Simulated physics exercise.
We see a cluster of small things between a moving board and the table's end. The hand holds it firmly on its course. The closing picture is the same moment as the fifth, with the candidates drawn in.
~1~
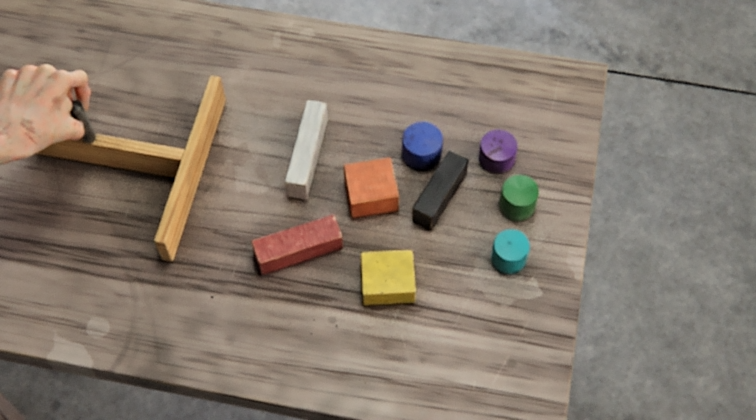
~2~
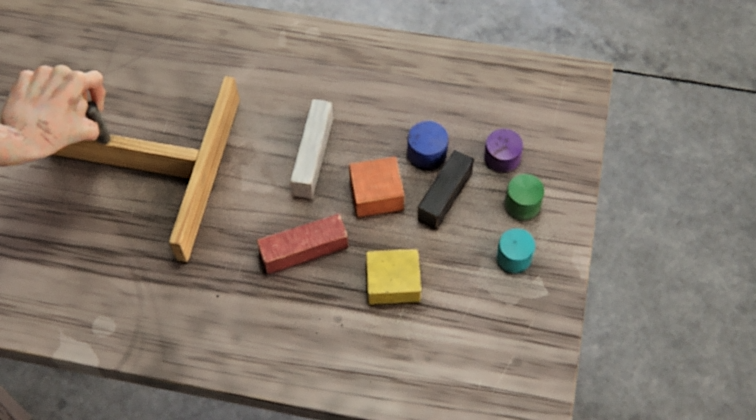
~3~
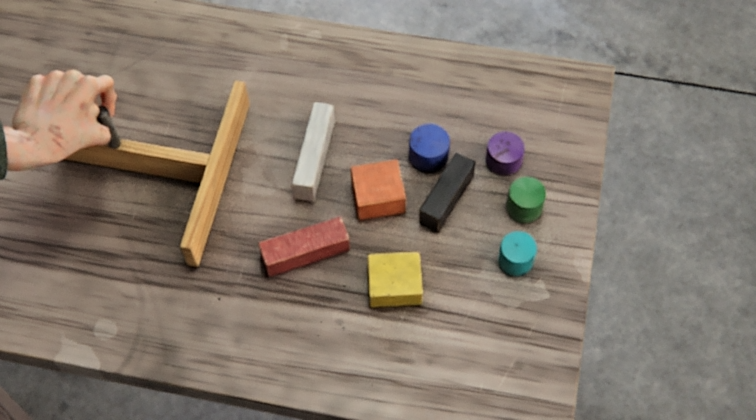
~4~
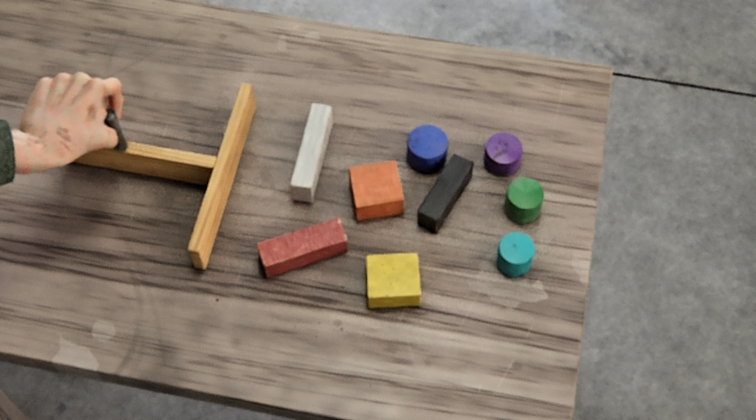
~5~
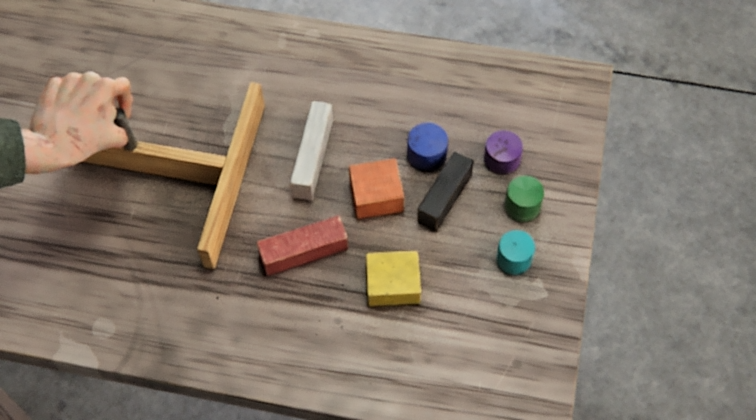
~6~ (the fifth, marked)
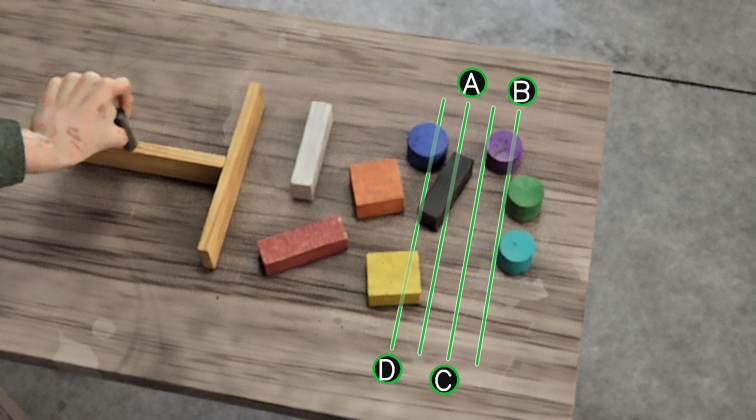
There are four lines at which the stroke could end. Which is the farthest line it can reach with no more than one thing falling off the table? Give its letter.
No second one falls up to B.
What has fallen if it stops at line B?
It is the green tin.
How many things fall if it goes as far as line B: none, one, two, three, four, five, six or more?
By then, one.
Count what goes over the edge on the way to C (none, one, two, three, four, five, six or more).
In all, none.
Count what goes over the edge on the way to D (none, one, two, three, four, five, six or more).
In all, none.
On the marked copy, A at (445, 220); B at (499, 230); C at (472, 225); D at (420, 216).
Following B. Soon after the start, board (325, 179); red bar (354, 248); white bar (352, 158).
Later, board (422, 196); green tin (542, 202); black bar (511, 203).
In the end, board (497, 209); green tin over the edge; black bar (586, 216); one fallen.
As for the rest, A is within the limit but short; C is within the limit but short; D is within the limit but short.
